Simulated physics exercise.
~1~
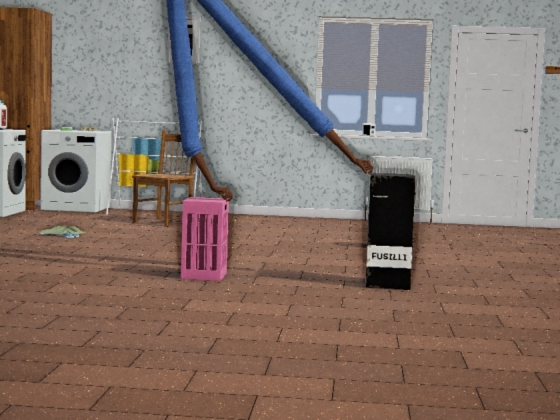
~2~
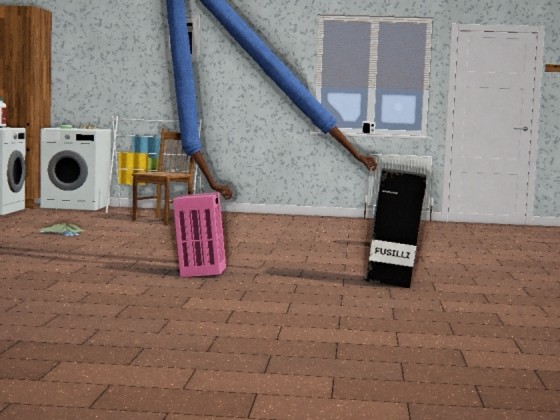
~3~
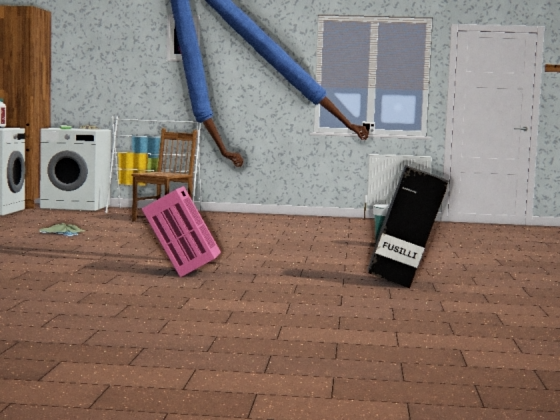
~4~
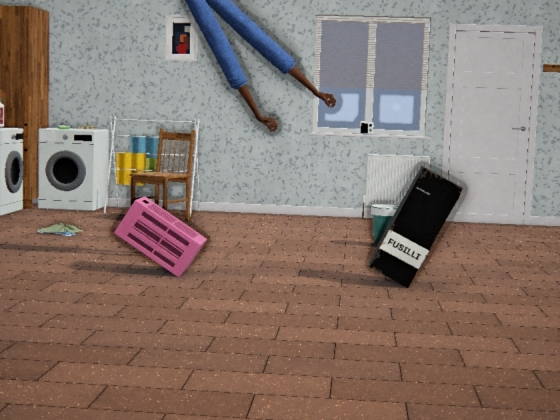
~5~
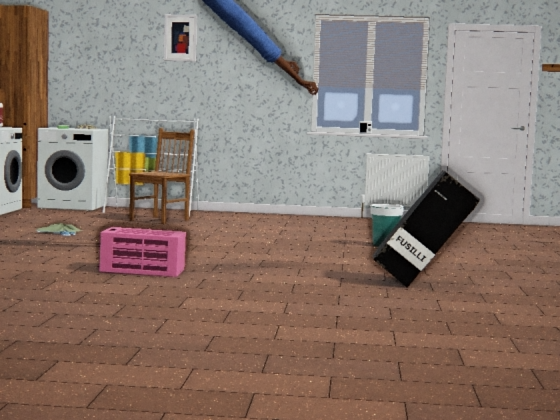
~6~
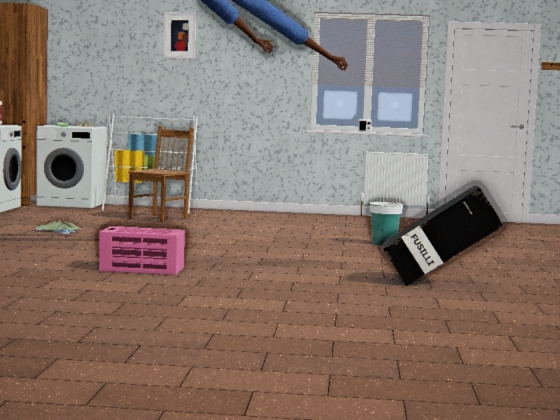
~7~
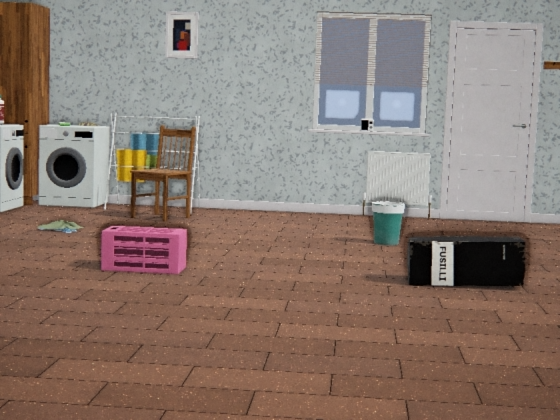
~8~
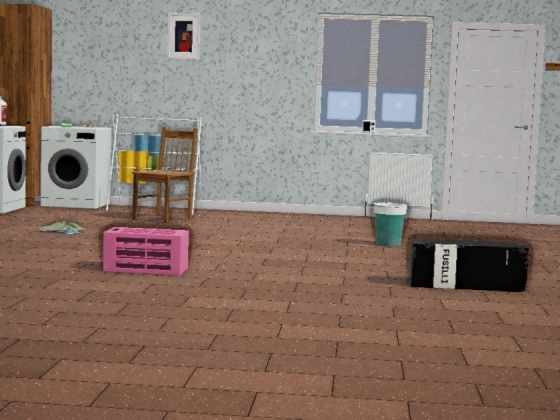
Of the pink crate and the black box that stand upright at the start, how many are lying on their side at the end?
Two of them are lying on their side at the end, the pink crate and the black box.
